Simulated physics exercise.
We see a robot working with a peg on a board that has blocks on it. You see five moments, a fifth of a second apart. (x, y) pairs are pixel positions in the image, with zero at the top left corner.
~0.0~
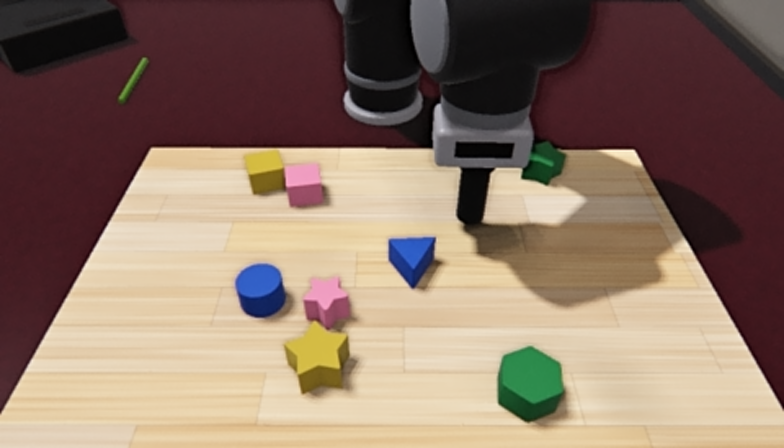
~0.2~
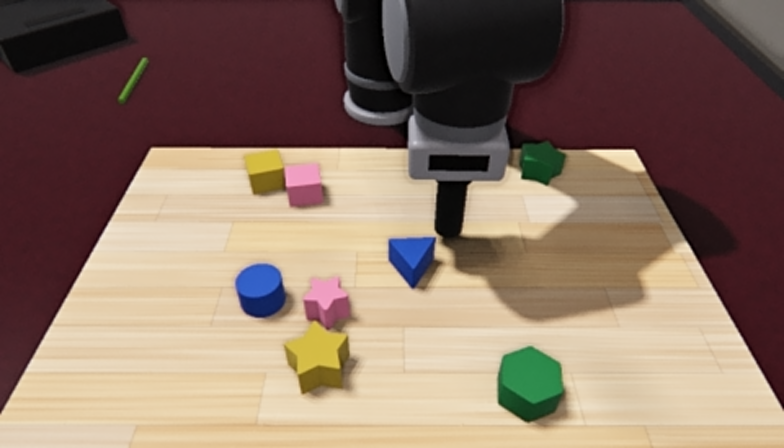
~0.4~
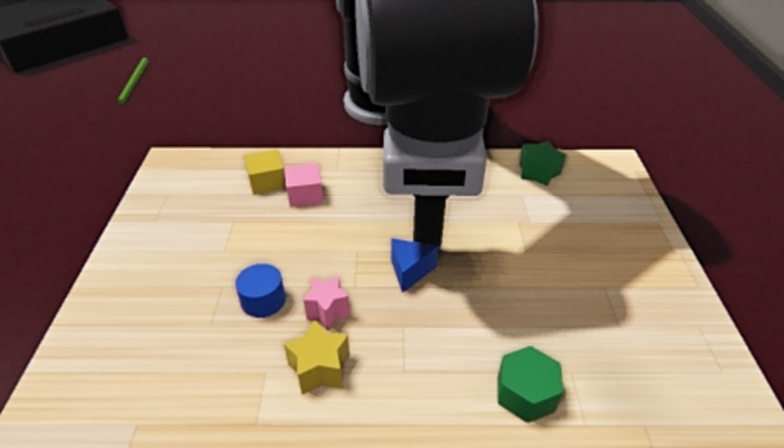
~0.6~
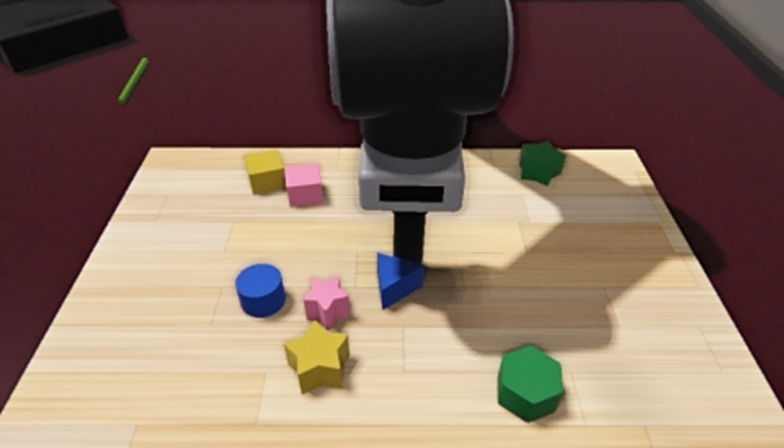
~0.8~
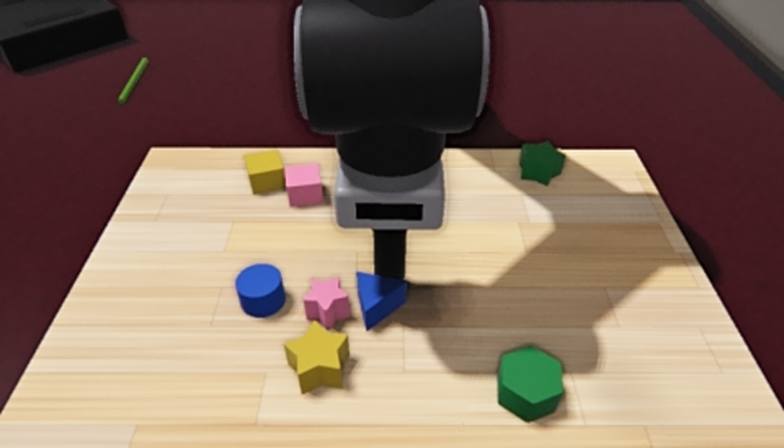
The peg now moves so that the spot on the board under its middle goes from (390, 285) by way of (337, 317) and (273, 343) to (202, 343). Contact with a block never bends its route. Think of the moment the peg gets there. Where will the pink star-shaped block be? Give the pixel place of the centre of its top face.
Its top centre is at about (161, 319).
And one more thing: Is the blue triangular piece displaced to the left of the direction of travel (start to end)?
Short answer: Yes.
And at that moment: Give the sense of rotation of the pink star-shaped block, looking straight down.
From above, it looks like the pink star-shaped block goes clockwise.
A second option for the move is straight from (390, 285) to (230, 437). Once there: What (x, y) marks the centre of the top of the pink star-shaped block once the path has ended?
The answer is (295, 306).
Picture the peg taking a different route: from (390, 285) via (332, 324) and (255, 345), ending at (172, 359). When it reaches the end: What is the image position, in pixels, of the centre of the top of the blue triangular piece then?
Answer: (354, 323).
What follows on the original path. One third of the way, peg at (335, 307); pink star-shaped block at (294, 306), turned 35° clockwise; blue triangular piece at (353, 319), turned 45° anticlockwise.
Two thirds of the way, peg at (269, 333); yellow star-shaped block at (313, 354), turned 20° anticlockwise; pink star-shaped block at (224, 322), turned 70° clockwise; blue triangular piece at (353, 320), turned 50° anticlockwise.
At the end, peg at (198, 332); blue cylinder in place; yellow star-shaped block at (313, 354), turned 20° anticlockwise; pink star-shaped block at (161, 319), turned 100° clockwise; blue triangular piece at (353, 320), turned 50° anticlockwise.
